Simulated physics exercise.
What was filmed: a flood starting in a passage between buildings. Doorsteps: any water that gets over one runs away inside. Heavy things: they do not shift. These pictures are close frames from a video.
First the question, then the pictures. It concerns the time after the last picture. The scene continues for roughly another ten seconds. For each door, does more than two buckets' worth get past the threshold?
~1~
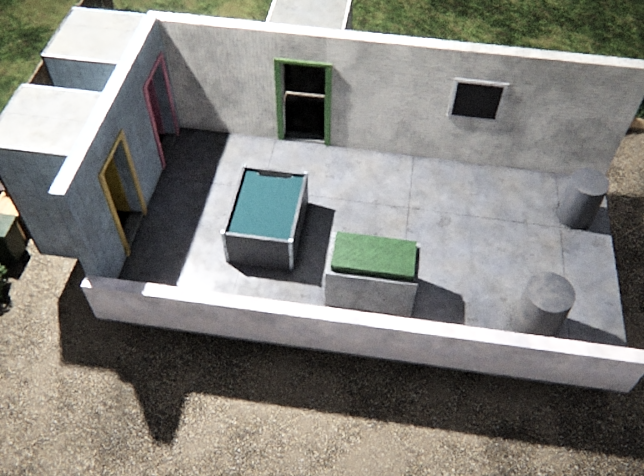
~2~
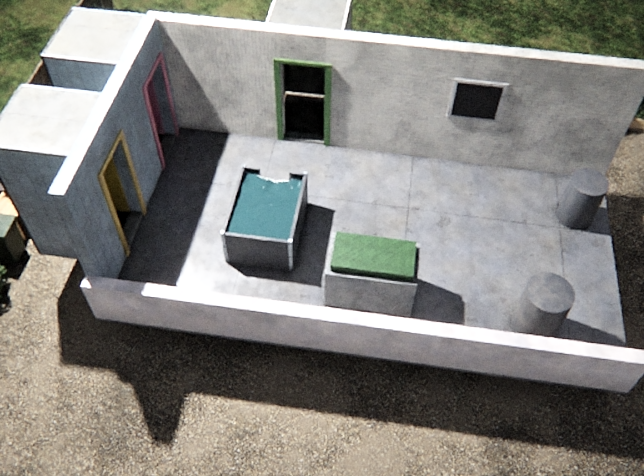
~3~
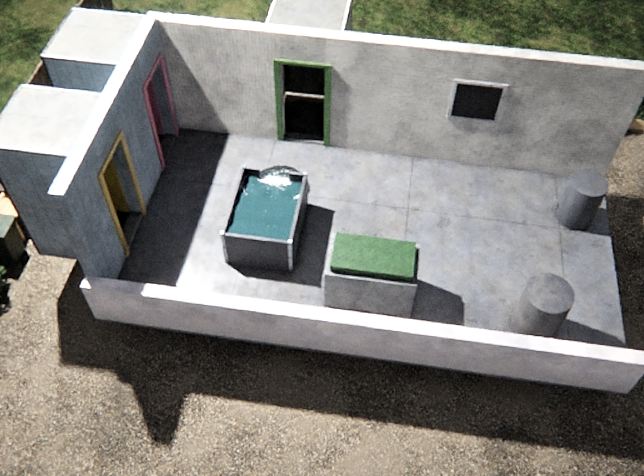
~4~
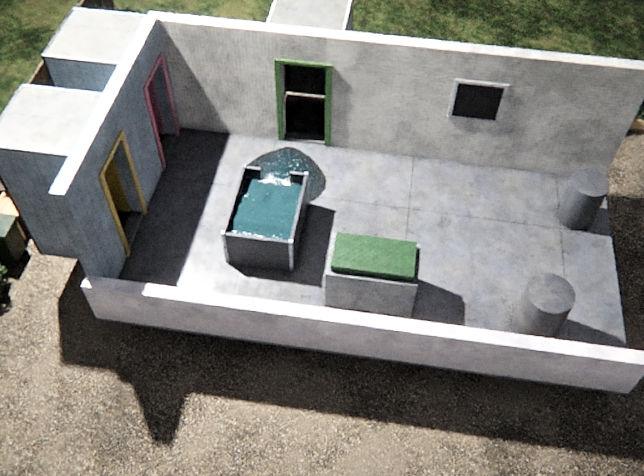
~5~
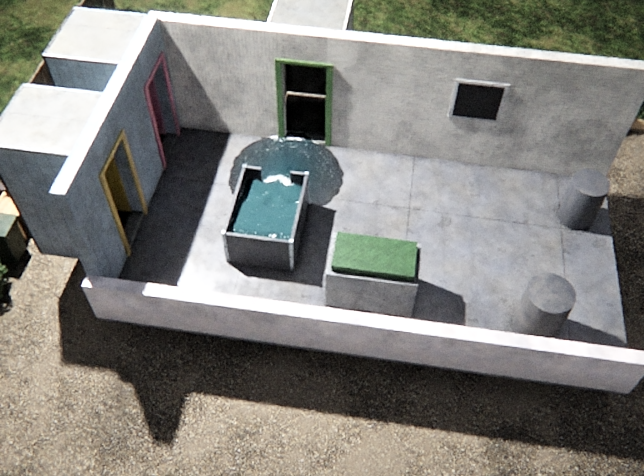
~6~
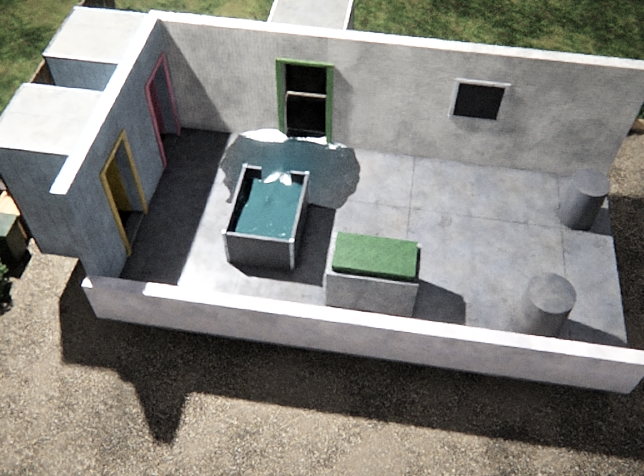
I predict the pink door will overshoot two buckets, I predict the green door will overshoot two buckets, I predict the yellow door will remain at two buckets or below.
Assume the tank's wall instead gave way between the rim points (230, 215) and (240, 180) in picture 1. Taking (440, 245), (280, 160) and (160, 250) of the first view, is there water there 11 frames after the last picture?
Listed order gives left alone; left alone; sopping.
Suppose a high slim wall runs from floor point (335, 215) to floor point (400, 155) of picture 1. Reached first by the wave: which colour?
Answer: The green door.
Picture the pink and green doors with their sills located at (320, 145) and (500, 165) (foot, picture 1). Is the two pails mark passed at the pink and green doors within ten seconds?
Pink door tops the limit, green door stays within it.
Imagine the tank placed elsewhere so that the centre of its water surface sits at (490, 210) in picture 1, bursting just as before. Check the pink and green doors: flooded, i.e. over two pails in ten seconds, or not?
Pink misses the limit and green misses the limit.
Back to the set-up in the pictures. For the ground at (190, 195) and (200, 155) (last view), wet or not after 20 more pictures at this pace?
Taking them as listed, I'd call them soaked and soaked.
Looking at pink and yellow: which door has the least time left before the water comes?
From the pictures, my answer is the pink one.
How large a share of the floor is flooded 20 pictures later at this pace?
Roughly 40 per cent.
A moment on, water covers 15 % of the floor; the pink door not reached, the green door far over two buckets in, the yellow door not reached.
Next, water covers 20 % of the floor; the pink door over two buckets in, the green door far over two buckets in, the yellow door not reached.
Then, water covers 40 % of the floor; the pink door over two buckets in, the green door far over two buckets in, the yellow door wet at the sill, nothing in.
Later, water covers 55 % of the floor; the pink door far over two buckets in, the green door far over two buckets in, the yellow door wet at the sill, nothing in.
In the end, water covers 65 % of the floor; the pink door far over two buckets in, the green door far over two buckets in, the yellow door wet at the sill, nothing in.
